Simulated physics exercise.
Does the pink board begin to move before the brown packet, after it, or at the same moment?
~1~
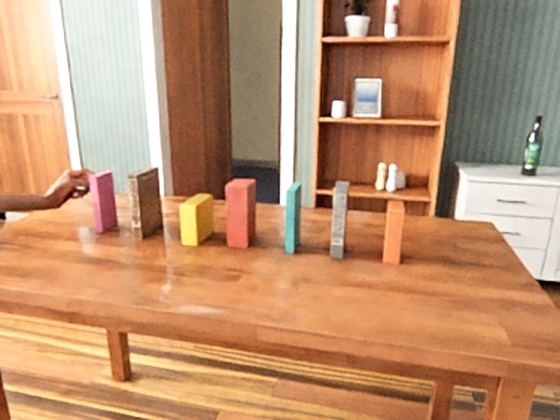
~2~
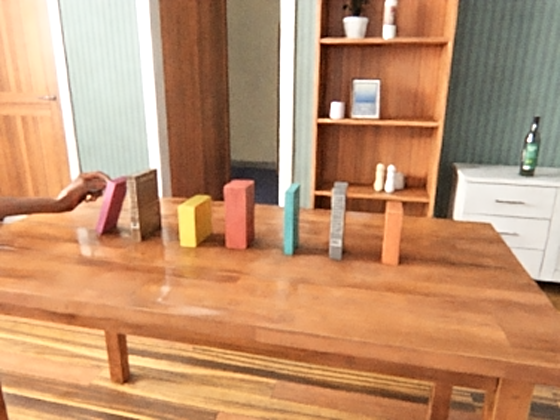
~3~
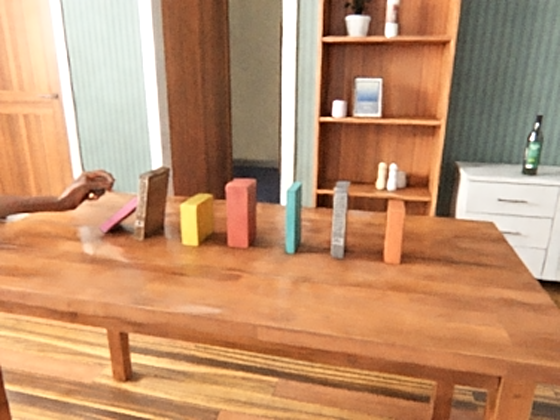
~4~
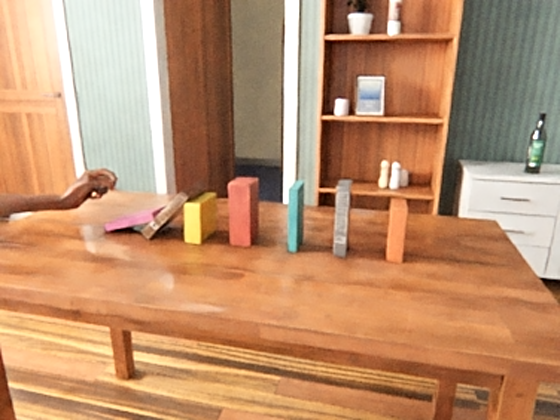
The pink board begins to move first, tipping to the right while the brown packet is still upright. The brown packet starts to lean only after that.
